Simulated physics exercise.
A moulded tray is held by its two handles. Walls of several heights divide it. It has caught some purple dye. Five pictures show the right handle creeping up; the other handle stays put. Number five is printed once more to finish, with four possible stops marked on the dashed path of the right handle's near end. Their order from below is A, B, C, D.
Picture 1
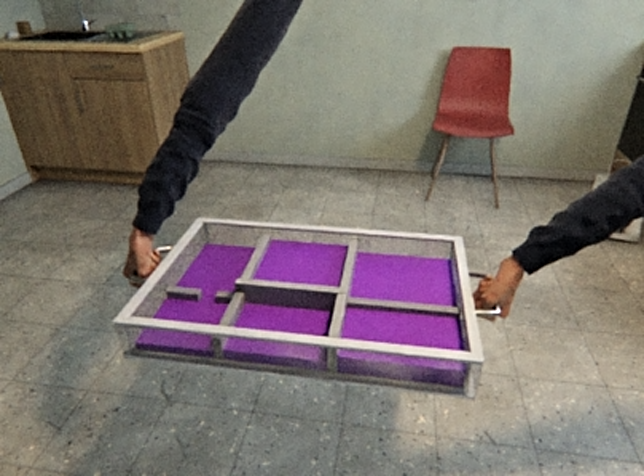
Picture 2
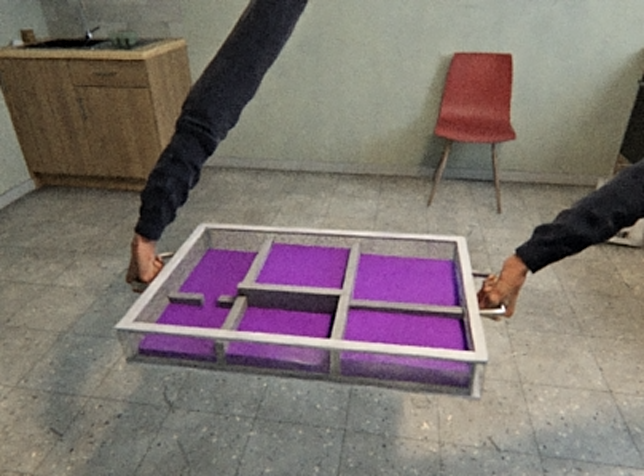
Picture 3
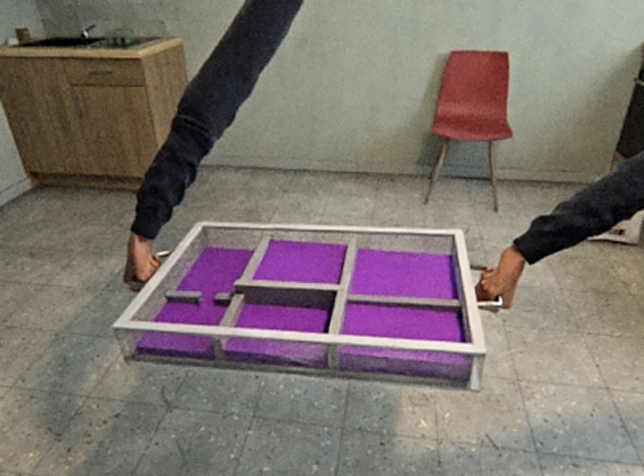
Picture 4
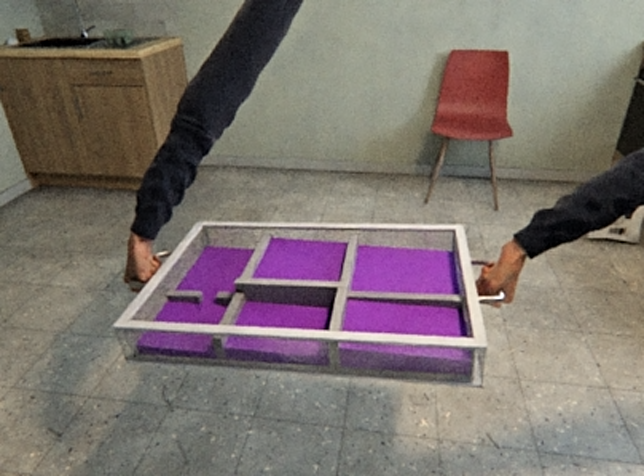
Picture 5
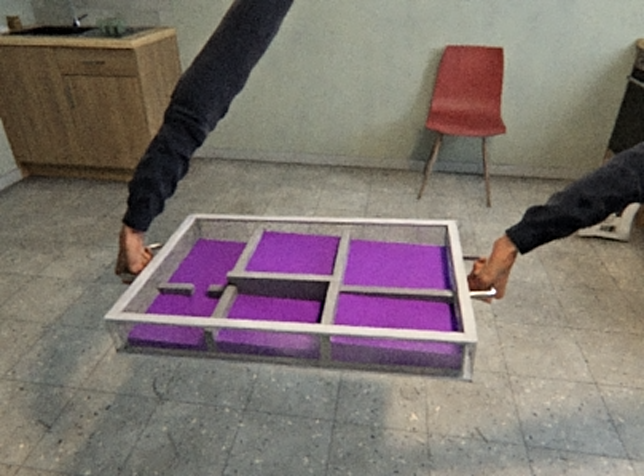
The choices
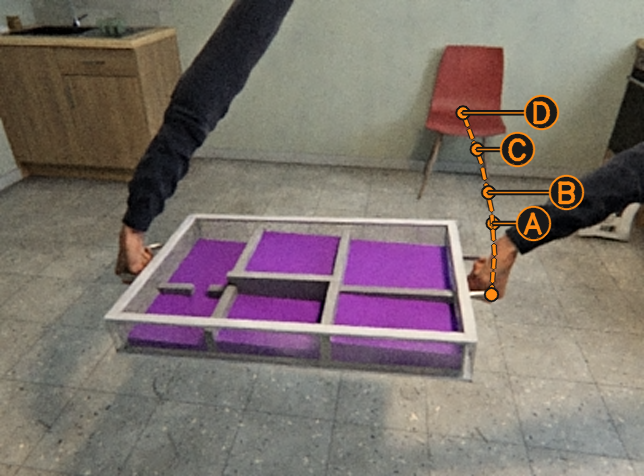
Two hands hold a divided tray of purple dye, tilting it slightly down to the left.
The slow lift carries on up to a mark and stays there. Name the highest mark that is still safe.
That is mark B.
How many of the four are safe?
Two of them.
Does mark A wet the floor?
No.
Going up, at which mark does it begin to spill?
Mark C.
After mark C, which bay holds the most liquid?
It is the back left one.
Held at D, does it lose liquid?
Yes, that goes wrong.
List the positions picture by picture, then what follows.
In the first frame, the tray is level; deepest in the back middle bay, at (302, 267), shallowest in the front left; right handle at (492, 294).
In the second frame, tipped about 1° down to the left; no wall is crossed; right handle at (496, 293).
In the third frame, tipped about 2° down to the left; no wall is crossed; right handle at (494, 286).
In the fourth frame, tipped about 3° down to the left; no wall is crossed; right handle at (495, 280).
In the fifth frame, tipped about 3° down to the left; deepest in the back middle bay, at (295, 258), shallowest in the back left; right handle at (486, 276).
On the marked copy, A at (493, 223); B at (488, 192); C at (477, 149); D at (463, 112).
For mark A, nothing spills; the back middle bay holds the most.
For mark B, nothing spills; the back right bay holds the most.
For mark C, about 11 % goes over the rim.
For mark D, about 28 % goes over the rim.
